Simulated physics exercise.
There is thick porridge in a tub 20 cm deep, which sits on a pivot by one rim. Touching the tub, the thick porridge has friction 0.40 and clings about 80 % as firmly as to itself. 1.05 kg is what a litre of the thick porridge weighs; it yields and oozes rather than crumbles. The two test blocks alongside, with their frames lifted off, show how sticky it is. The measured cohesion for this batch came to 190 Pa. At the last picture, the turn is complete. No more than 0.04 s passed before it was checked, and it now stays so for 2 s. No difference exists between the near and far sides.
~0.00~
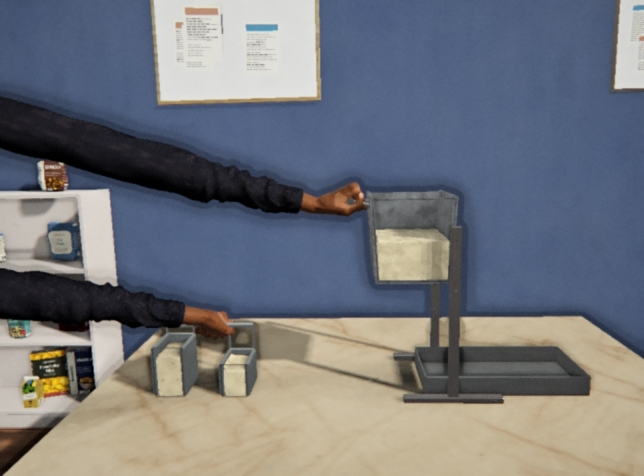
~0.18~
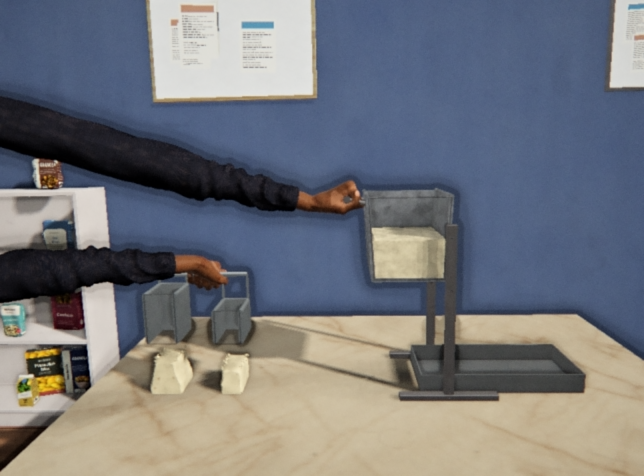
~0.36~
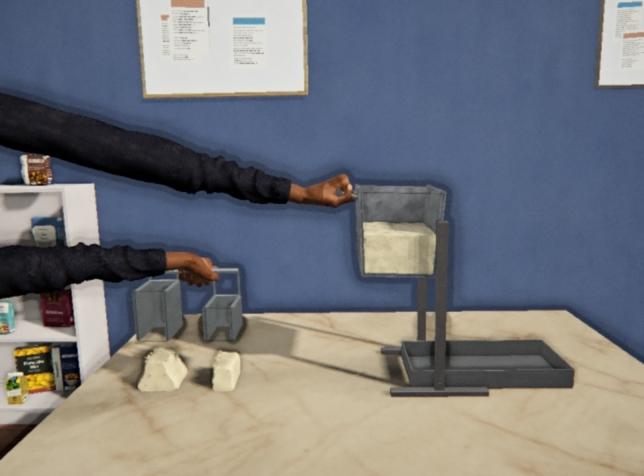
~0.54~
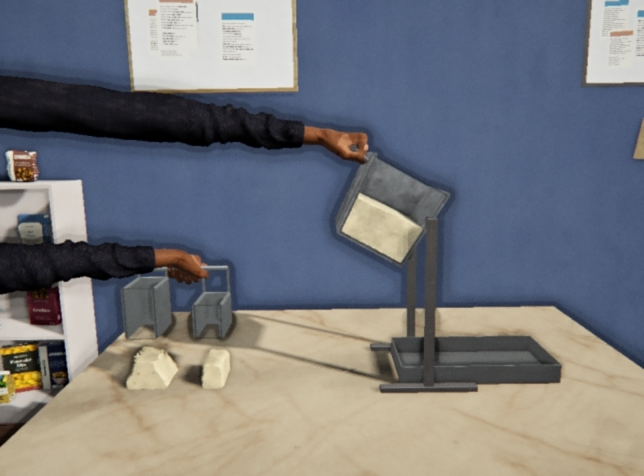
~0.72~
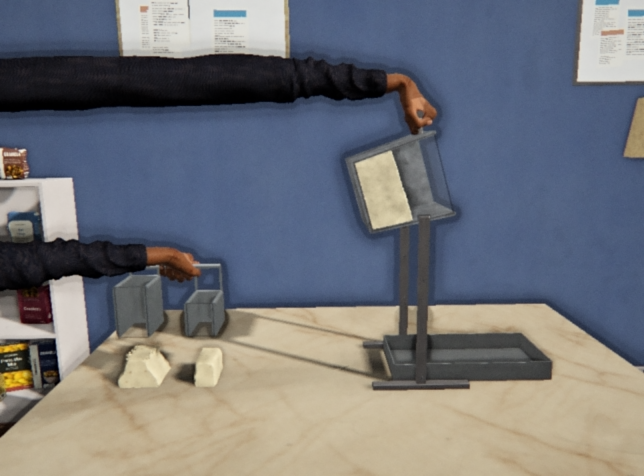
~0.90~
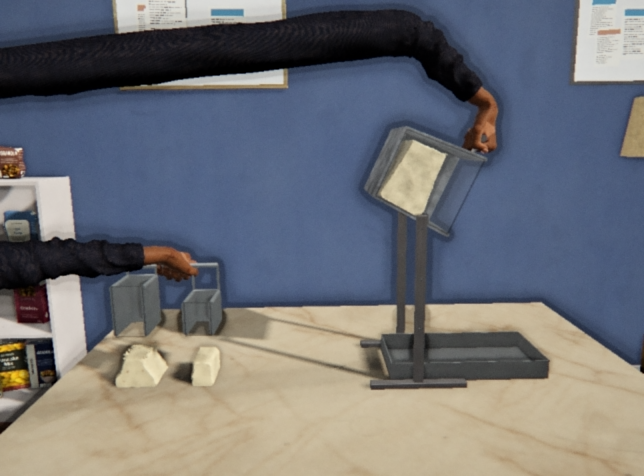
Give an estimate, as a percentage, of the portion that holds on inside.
The portion holding on inside is about 0 %.
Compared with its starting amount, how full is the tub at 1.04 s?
I'd put it close to 80 %.
After 1.04 s, the tub is at 115 degrees and holds 79 %.
After 1.21 s, the tub is at 115 degrees and holds 10 %.
After 1.38 s, the tub is at 115 degrees and holds 0 %.
After 1.55 s, the tub is at 115 degrees and holds 0 %.
After 2.90 s, at the end, the tub is at 115 degrees and holds 0 %.
